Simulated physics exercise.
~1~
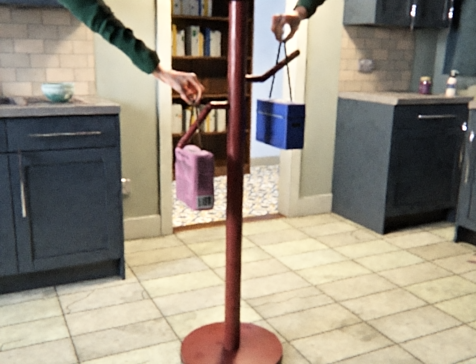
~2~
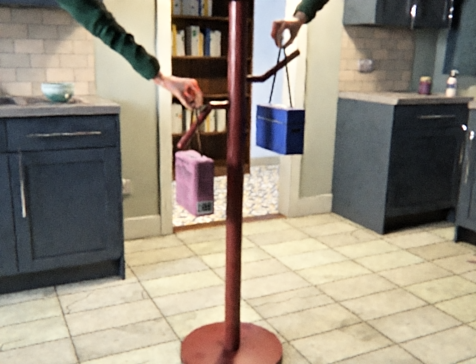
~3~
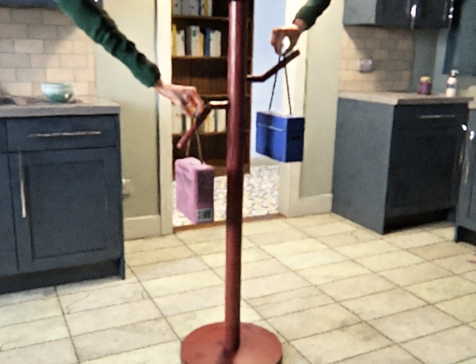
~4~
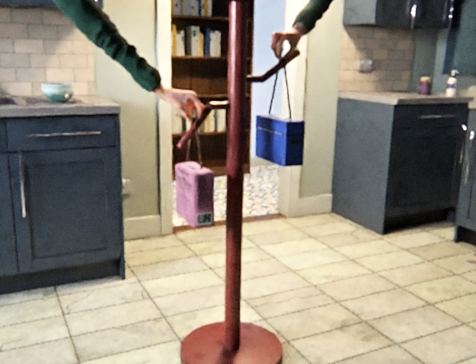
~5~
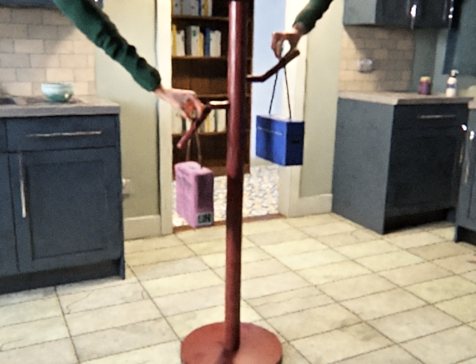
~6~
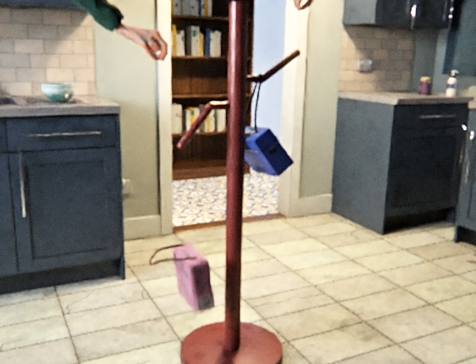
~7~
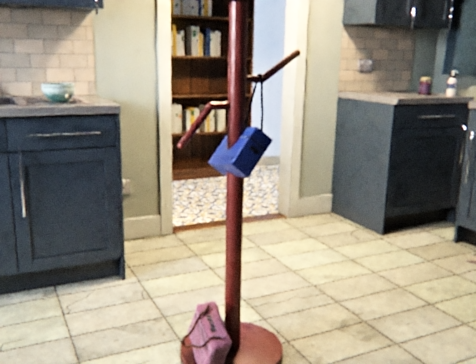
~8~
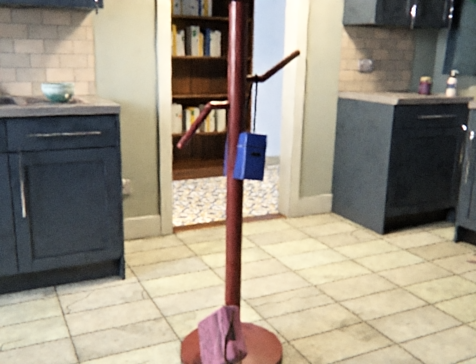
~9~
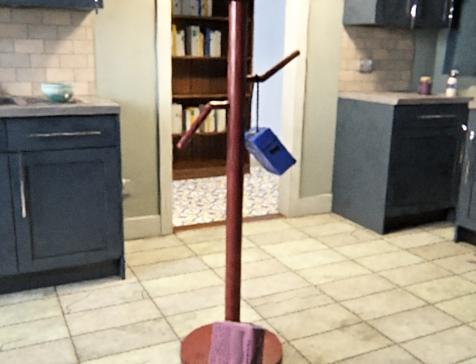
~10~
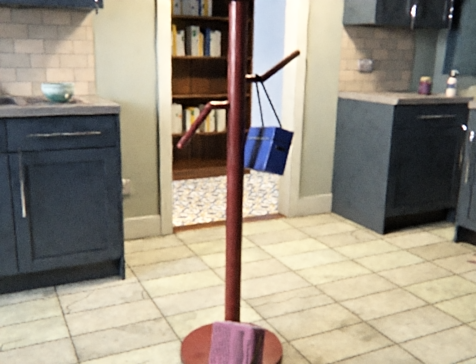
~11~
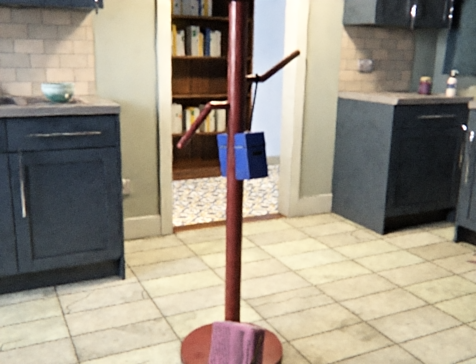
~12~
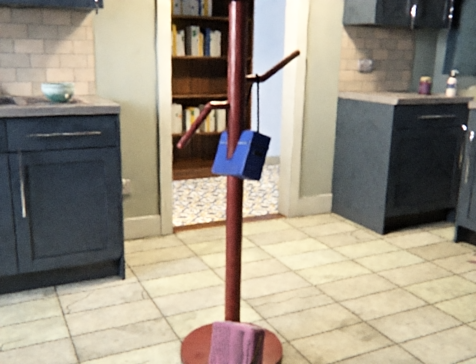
A pink bag drops to the floor after hands let go, while a blue case swings, still hanging.
